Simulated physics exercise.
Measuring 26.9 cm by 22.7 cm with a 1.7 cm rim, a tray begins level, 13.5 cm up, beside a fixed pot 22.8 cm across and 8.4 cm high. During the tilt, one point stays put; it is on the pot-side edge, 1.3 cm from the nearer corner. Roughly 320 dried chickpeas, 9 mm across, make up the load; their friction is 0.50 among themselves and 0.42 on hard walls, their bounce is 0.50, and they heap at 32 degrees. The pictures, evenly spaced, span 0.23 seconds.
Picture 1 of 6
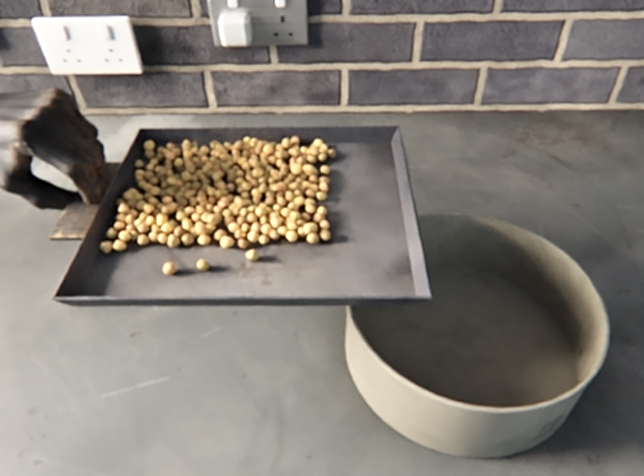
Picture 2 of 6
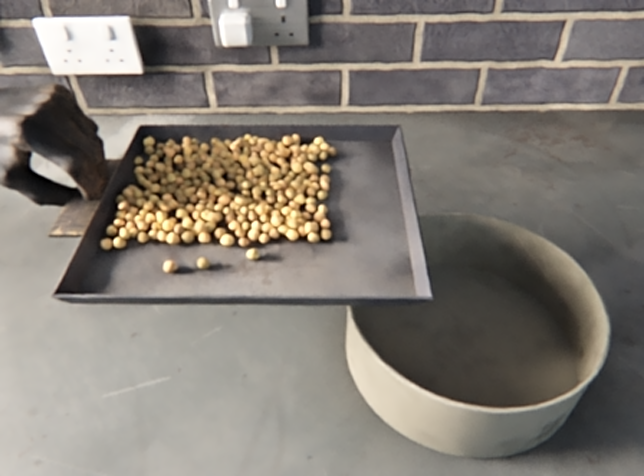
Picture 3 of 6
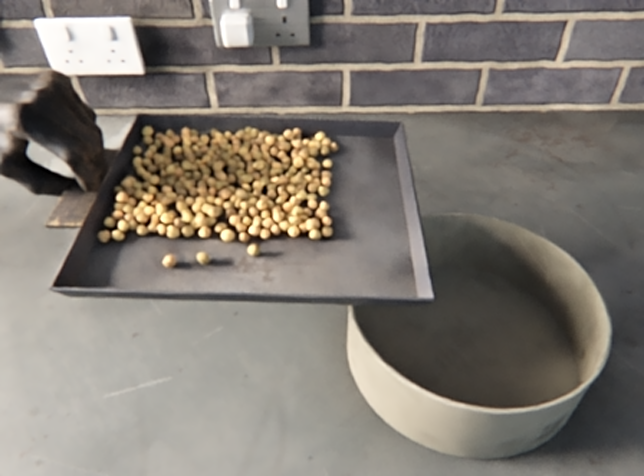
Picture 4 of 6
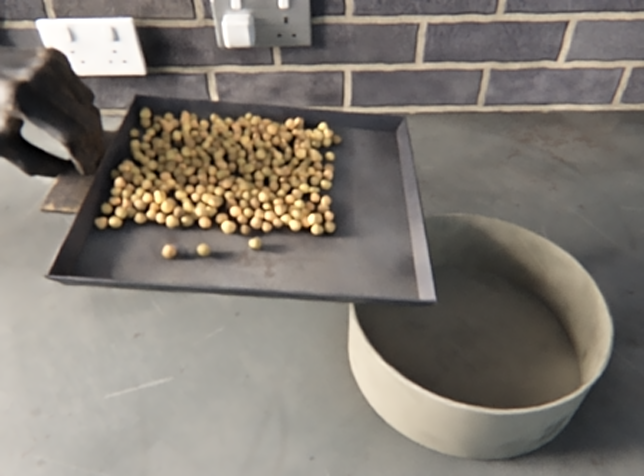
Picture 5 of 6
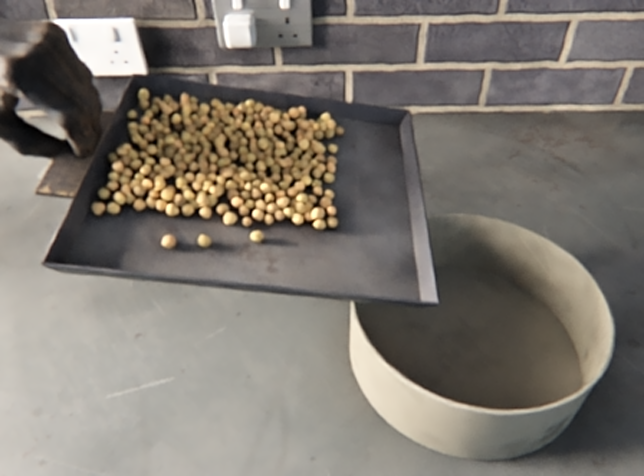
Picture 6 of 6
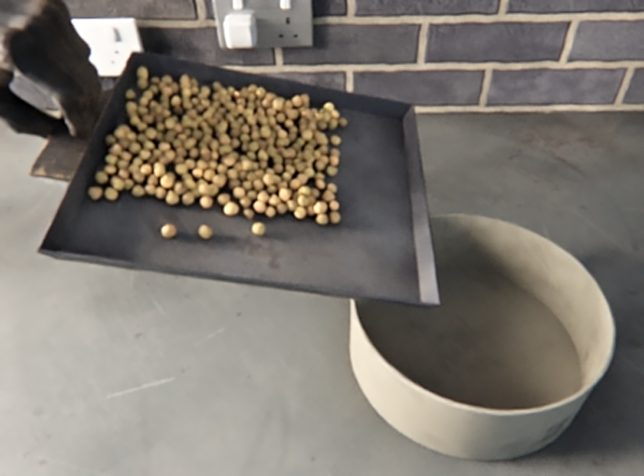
On a grey countertop before a dark brick wall with white sockets, a dark gripper at the left holds a flat tray of dried chickpeas almost level beside a round, pale pot. The gripper then gradually raises the tray's left side, slanting it down toward the right, while the chickpeas stay bunched together.
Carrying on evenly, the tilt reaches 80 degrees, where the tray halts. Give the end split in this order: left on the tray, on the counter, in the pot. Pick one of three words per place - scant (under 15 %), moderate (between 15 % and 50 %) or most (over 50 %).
My call is tray: Scant, counter: Scant, pot: Most.
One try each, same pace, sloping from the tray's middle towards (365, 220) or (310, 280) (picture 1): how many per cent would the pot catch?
80 and 40 %.
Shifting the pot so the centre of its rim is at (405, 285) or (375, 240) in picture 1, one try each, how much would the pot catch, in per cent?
I'd say close to 70 percent for the first spot and 0 percent for the second.
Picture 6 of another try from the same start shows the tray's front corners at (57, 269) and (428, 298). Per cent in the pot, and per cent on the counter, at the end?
Pot 55; counter 45.
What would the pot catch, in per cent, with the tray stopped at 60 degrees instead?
I'd put it at close to 75 per cent.
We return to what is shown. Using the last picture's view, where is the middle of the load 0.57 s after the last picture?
I reckon close to (473, 302).
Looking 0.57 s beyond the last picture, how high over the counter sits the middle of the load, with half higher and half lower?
About 14 cm.
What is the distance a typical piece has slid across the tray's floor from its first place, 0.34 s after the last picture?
About 8 cm.
Then, 0.34 s after the last picture, tilt 47 degrees; the tray holds 100 %, the pot 0 %.
Then, 0.57 s after the last picture, tilt 68 degrees; the tray holds 45 %, the pot 25 %.
Then, 0.91 s after the last picture, tilt 80 degrees; the tray holds 10 %, the pot 85 %.
In the end, tray 0 %, counter 5 %, pot 95 %.
